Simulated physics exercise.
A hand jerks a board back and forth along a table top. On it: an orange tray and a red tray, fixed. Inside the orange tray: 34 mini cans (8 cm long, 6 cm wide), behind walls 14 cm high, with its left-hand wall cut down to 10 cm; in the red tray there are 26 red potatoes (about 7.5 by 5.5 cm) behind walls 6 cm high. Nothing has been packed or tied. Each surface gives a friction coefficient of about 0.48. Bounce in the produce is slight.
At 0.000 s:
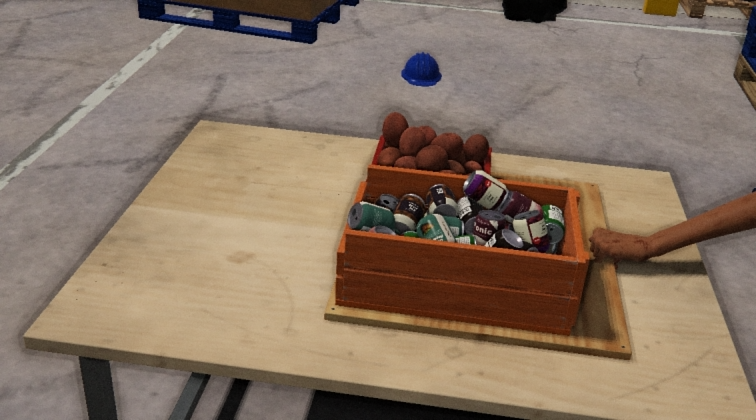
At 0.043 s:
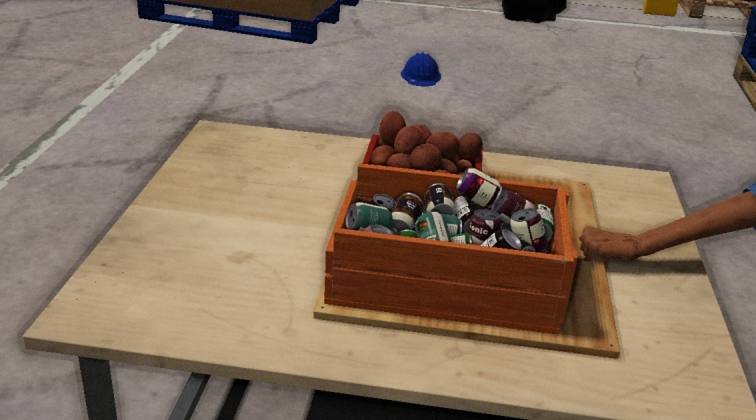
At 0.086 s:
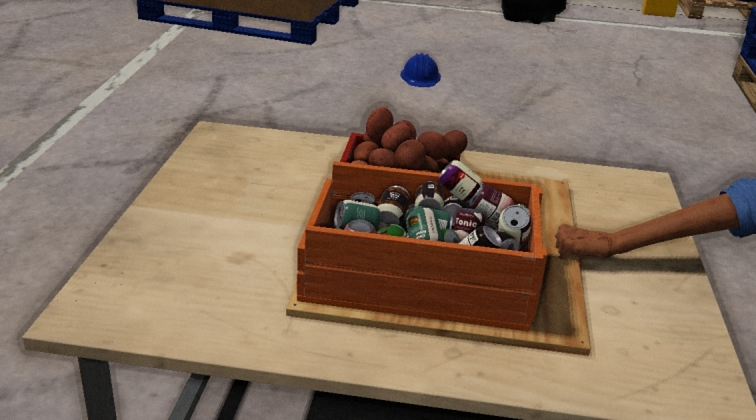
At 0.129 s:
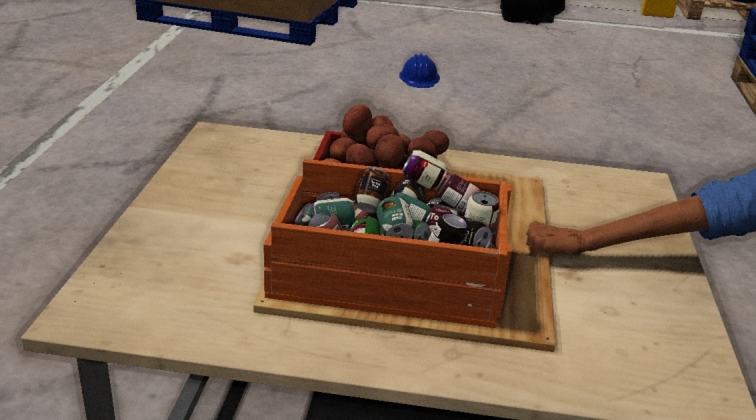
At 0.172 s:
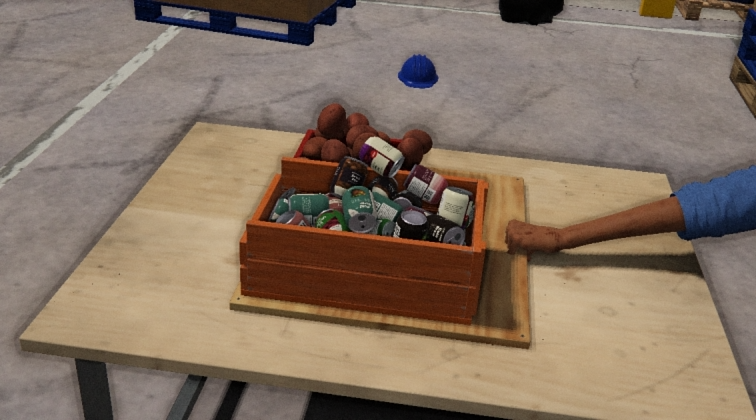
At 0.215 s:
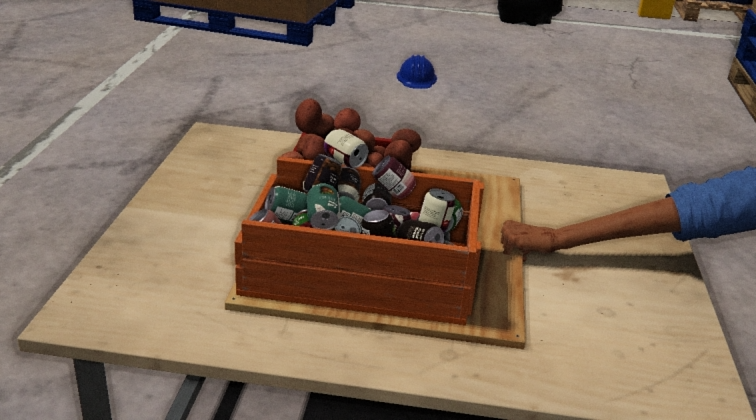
A hand slides a board holding an orange tray of cans and a red tray of reddish-brown potatoes leftward across a wooden table, slowing toward the end, as the cans and potatoes shift and pile up inside their trays.
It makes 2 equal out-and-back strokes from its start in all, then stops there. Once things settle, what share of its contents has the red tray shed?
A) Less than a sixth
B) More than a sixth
More than a sixth (B).
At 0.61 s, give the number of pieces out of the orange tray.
Roughly, out by then: Orange tray 4.
After 0.39 s, orange tray 28 in, 6 out and red tray 17 in, 9 out.
After 0.61 s, orange tray 30 in, 4 out and red tray 14 in, 12 out.
After 0.91 s, orange tray 24 in, 10 out and red tray 11 in, 15 out.
Final count (at 1.30 s), orange tray 24 in, 10 out and red tray 11 in, 15 out. Asked share, 15 of 26, 58 per cent.
